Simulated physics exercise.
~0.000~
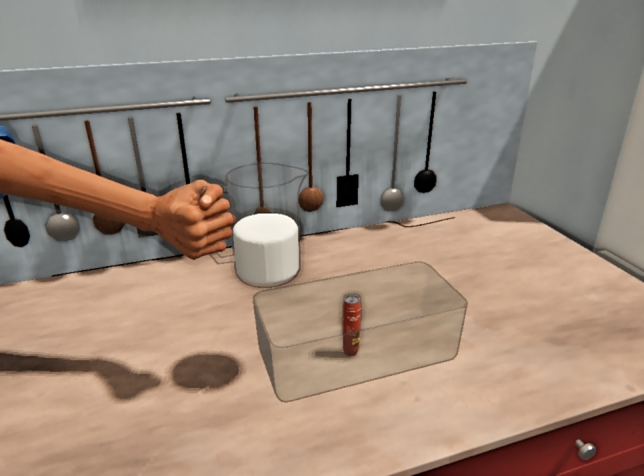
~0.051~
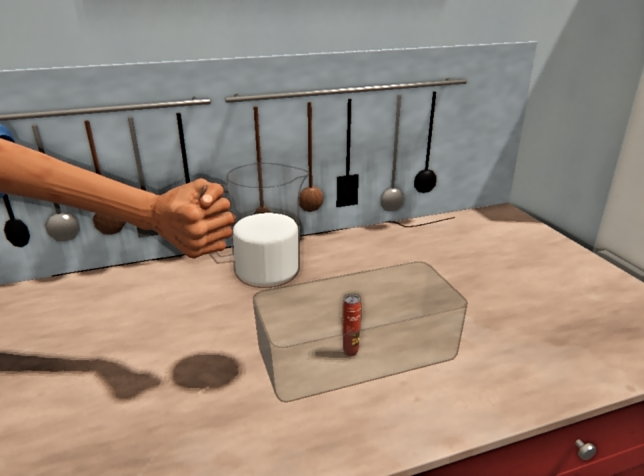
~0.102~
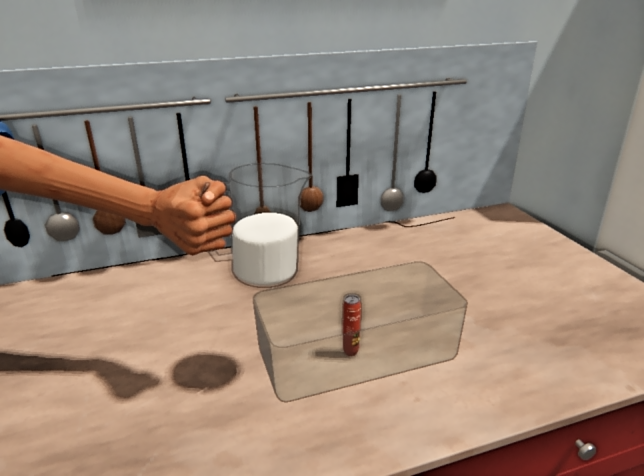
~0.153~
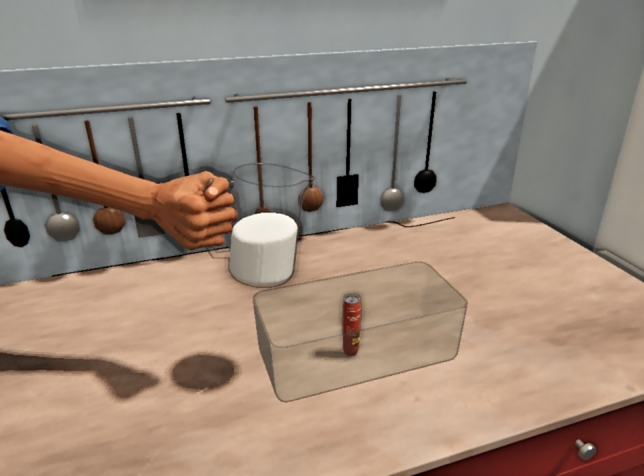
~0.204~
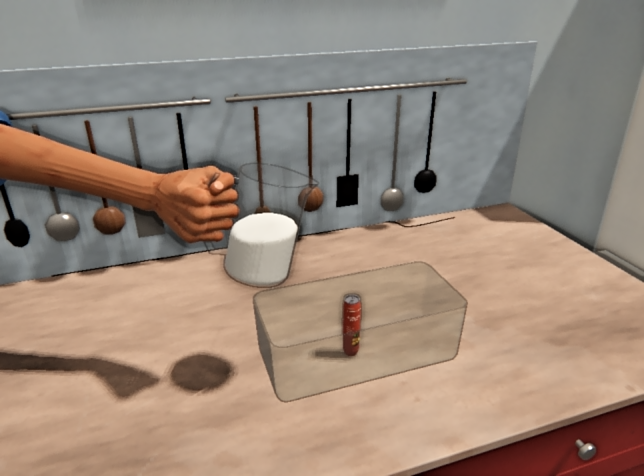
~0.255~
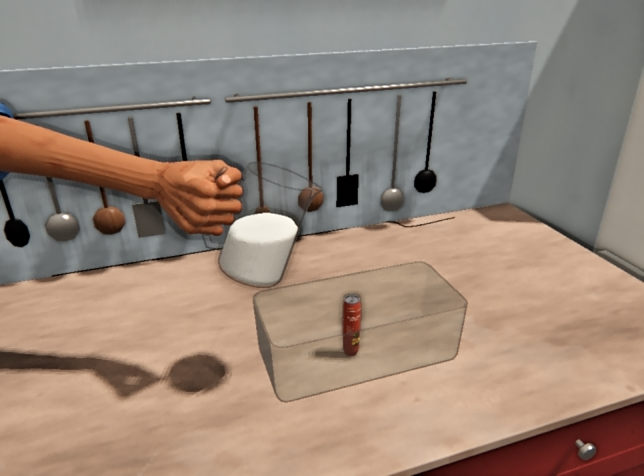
At first, a fist holds a clear pitcher of white milk nearly upright behind a transparent, long basin with a small red tin standing inside. The pitcher then leans gradually to the right, slowly at first and then more noticeably, while the milk stays inside and the basin and tin remain still.
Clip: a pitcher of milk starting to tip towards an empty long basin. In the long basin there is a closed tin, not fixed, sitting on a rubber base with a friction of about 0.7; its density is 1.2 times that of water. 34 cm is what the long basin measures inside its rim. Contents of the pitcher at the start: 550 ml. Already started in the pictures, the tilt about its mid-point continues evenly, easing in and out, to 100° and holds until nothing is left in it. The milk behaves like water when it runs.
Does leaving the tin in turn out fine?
Yes.
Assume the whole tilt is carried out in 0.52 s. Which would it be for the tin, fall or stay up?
Then it holds its balance.
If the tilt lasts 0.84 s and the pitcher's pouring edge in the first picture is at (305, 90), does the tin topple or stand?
After that, the tin stays vertical.
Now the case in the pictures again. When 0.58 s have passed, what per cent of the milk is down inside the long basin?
About 0%.
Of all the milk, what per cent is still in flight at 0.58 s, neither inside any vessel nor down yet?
1 %.
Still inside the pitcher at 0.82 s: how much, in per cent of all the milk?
About 54 per cent.
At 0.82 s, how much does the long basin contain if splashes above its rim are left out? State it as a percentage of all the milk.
My estimate is about 18 percent.
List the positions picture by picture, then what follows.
In the first frame, it leans 0°; its right rim is at (308, 171); the milk meets the walls at (232, 230) and (295, 220); the long basin's rim runs from (261, 320) to (446, 282); the tin's top is at (352, 302).
In the second frame, it leans 1°; its right rim is at (309, 171); the milk meets the walls at (233, 230) and (294, 220).
In the third frame, it leans 4°; its right rim is at (311, 173); the milk meets the walls at (232, 231) and (294, 220).
In the fourth frame, it leans 8°; its right rim is at (314, 176); the milk meets the walls at (232, 231) and (295, 220).
In the fifth frame, it leans 14°; its right rim is at (319, 181); the milk meets the walls at (231, 232) and (295, 221).
In the sixth frame, it leans 21°; its right rim is at (323, 188); the milk meets the walls at (227, 234) and (295, 221).
After 0.58 s the tilt is 78° and 99 per cent is still to pour; the tin stands where it began.
After 0.82 s the tilt is 100° and 54 per cent is still to pour; the tin stands where it began.
After 1.07 s the tilt is 100° and 16 per cent is still to pour; the tin stands where it began.
After 1.34 s the tilt is 100° and 3 per cent is still to pour; the tin stands where it began.
In the end the tin stands where it began.
